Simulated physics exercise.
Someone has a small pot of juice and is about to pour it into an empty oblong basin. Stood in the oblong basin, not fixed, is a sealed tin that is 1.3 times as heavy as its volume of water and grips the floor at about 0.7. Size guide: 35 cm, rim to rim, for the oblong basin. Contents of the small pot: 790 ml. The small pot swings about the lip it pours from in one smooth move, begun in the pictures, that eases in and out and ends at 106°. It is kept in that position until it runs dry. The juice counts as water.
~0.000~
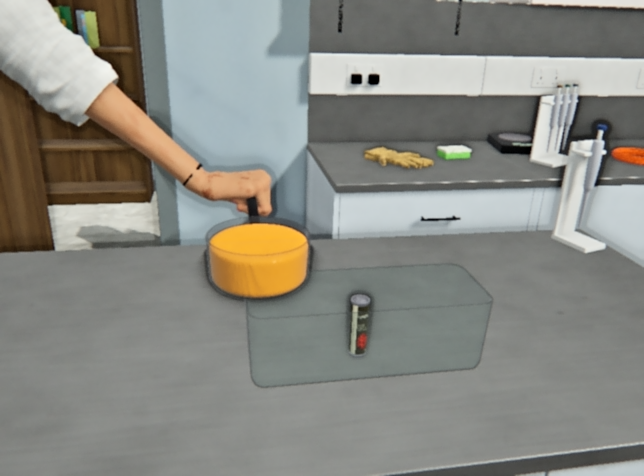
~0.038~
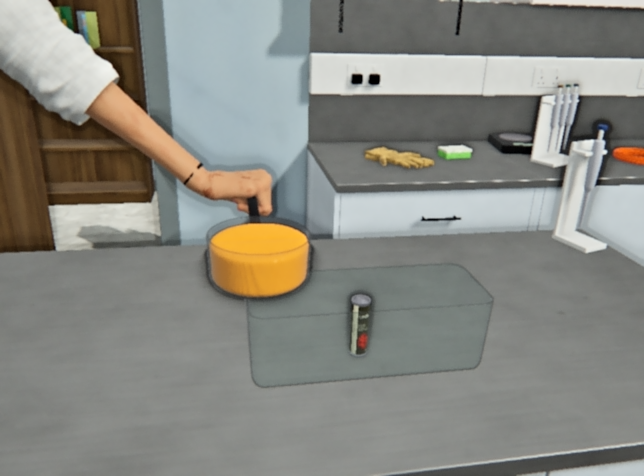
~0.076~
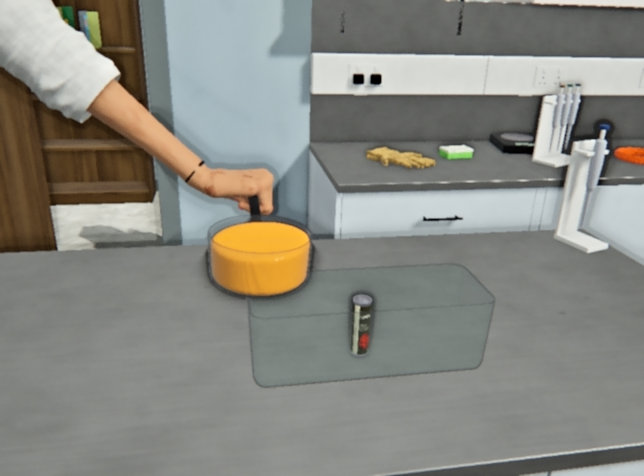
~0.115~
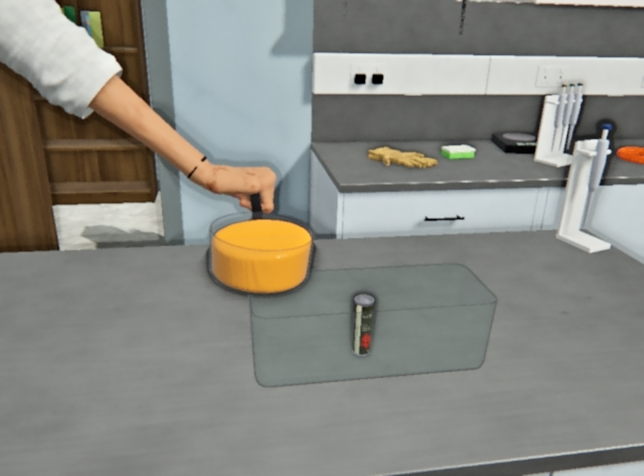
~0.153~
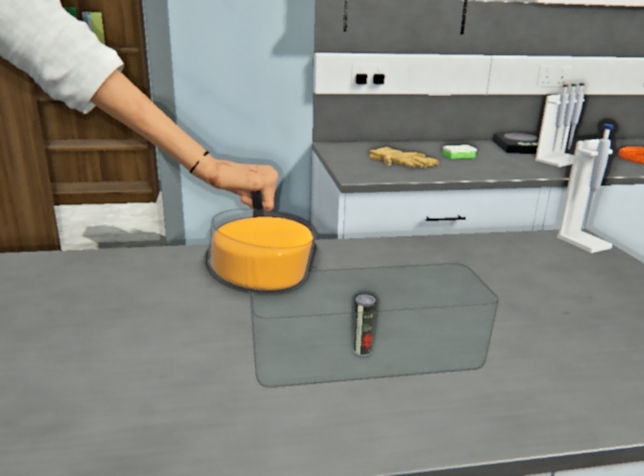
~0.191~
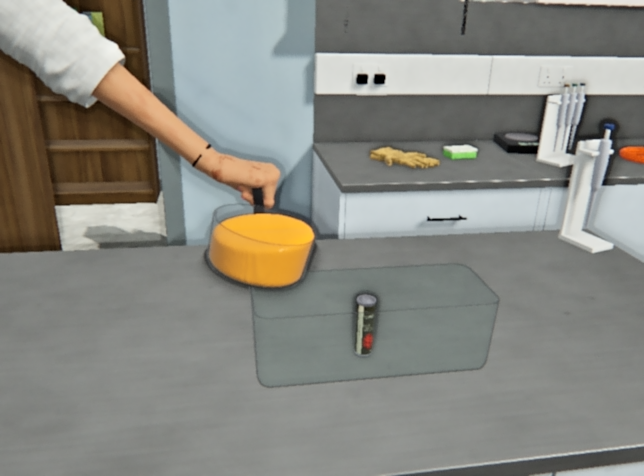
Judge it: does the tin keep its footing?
Yes: It does not come down.
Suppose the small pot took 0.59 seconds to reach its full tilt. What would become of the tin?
The tin stays on its base.
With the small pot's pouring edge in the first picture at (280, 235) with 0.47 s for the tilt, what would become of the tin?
Result: Tin tipped over.
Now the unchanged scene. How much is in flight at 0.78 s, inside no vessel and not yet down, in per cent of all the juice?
Near 12 percent.
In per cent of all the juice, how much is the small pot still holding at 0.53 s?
52 %.
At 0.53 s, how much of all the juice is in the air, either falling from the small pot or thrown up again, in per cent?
Close to 38 per cent, I'd say.
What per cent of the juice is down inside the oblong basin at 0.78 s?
Roughly 84 per cent.
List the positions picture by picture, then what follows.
It leans 0°; its right rim is at (309, 234); the juice meets the walls at (209, 242) and (307, 238); the oblong basin's rim runs from (246, 297) to (477, 283); the tin's top is at (360, 302), in the first frame.
It leans 1°; its right rim is at (310, 234); the juice meets the walls at (210, 242) and (307, 238), in the second frame.
It leans 2°; its right rim is at (311, 234); the juice meets the walls at (211, 241) and (309, 236), in the third frame.
It leans 5°; its right rim is at (313, 234); the juice meets the walls at (212, 239) and (310, 234), in the fourth frame.
It leans 9°; its right rim is at (314, 234); the juice meets the walls at (212, 235) and (312, 231), in the fifth frame.
It leans 14°; its right rim is at (314, 234); the juice meets the walls at (212, 231) and (313, 230), in the sixth frame.
By 0.53 s the tilt is 77° and 51 per cent is still to pour; the tin stands where it began.
By 0.78 s the tilt is 105° and 6 per cent is still to pour; the tin stands where it began.
By 1.04 s the tilt is 106° and 0 per cent is still to pour; the tin stands where it began.
By 1.32 s the tilt is 106° and 0 per cent is still to pour; the tin stands where it began.
At rest the tin stands where it began.
